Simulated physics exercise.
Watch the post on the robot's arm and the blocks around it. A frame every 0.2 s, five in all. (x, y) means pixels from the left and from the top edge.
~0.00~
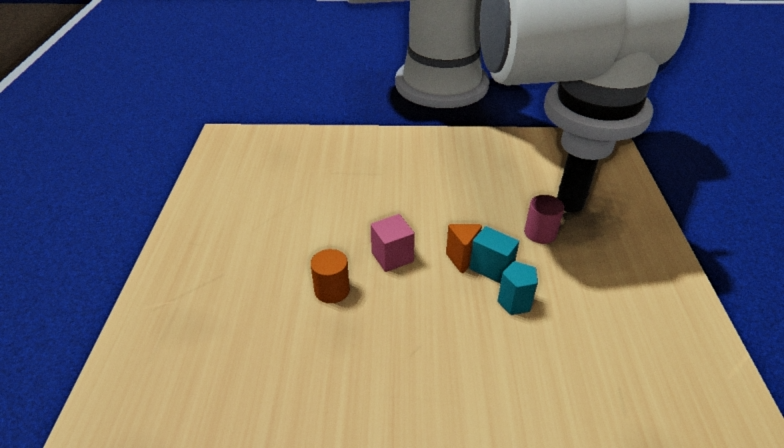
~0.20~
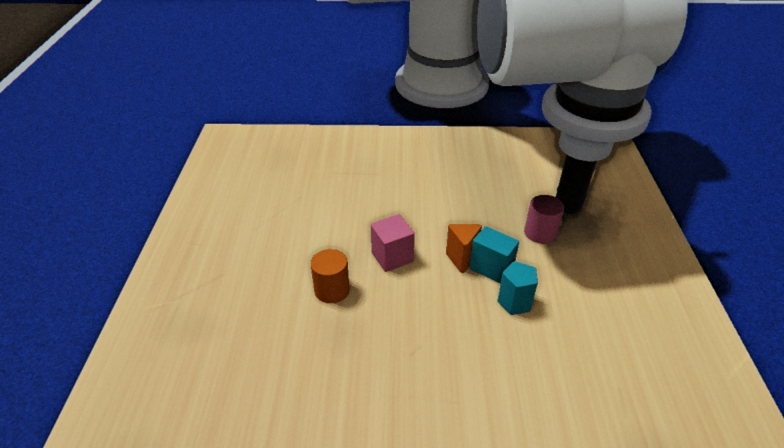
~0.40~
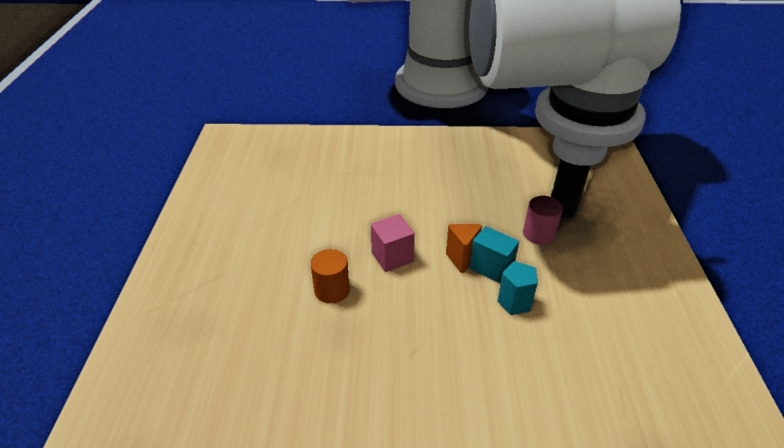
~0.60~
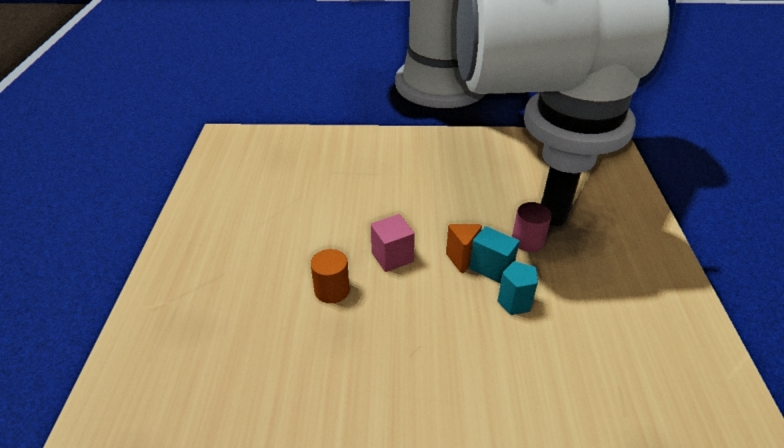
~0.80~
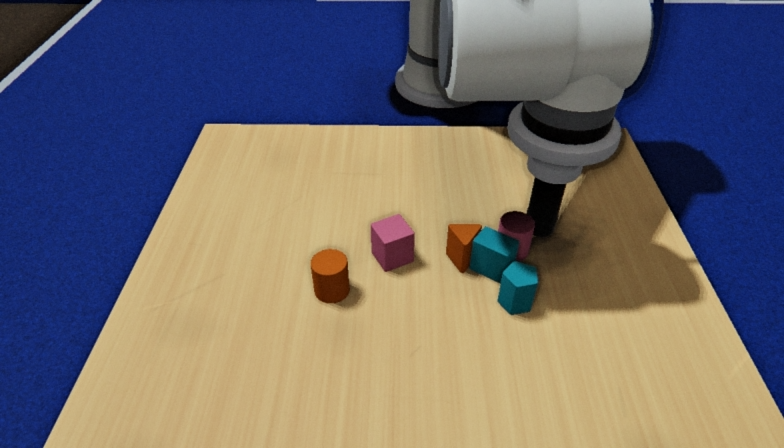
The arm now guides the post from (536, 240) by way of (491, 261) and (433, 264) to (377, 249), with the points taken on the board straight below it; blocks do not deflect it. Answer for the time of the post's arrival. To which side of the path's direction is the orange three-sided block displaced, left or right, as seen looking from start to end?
Picture yourself facing from the start of the path to its end: The orange three-sided block moves off to your right.
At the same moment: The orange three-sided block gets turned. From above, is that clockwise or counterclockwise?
Looking down, it rotates clockwise.
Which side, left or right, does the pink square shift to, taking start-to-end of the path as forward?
It heads right.
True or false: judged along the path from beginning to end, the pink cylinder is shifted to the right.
The statement is false.
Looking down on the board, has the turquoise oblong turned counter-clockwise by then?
I expect so.
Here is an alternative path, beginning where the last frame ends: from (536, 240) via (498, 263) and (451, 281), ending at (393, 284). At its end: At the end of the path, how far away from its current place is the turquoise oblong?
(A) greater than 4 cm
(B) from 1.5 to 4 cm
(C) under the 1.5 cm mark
A - greater than 4 cm.
The first path, step by step. One third of the way, post at (493, 249); orange three-sided block at (451, 229), turned 15° clockwise; turquoise oblong at (467, 269), turned 30° anticlockwise; pink cylinder at (471, 246).
Two thirds of the way, post at (433, 253); orange three-sided block at (416, 221); turquoise oblong at (462, 279), turned 55° anticlockwise; pink cylinder at (434, 260).
At the end, post at (377, 238); pink square at (339, 222), turned 15° anticlockwise; orange three-sided block at (377, 203), turned 65° clockwise; turquoise oblong at (462, 279), turned 55° anticlockwise; pink cylinder at (434, 260).
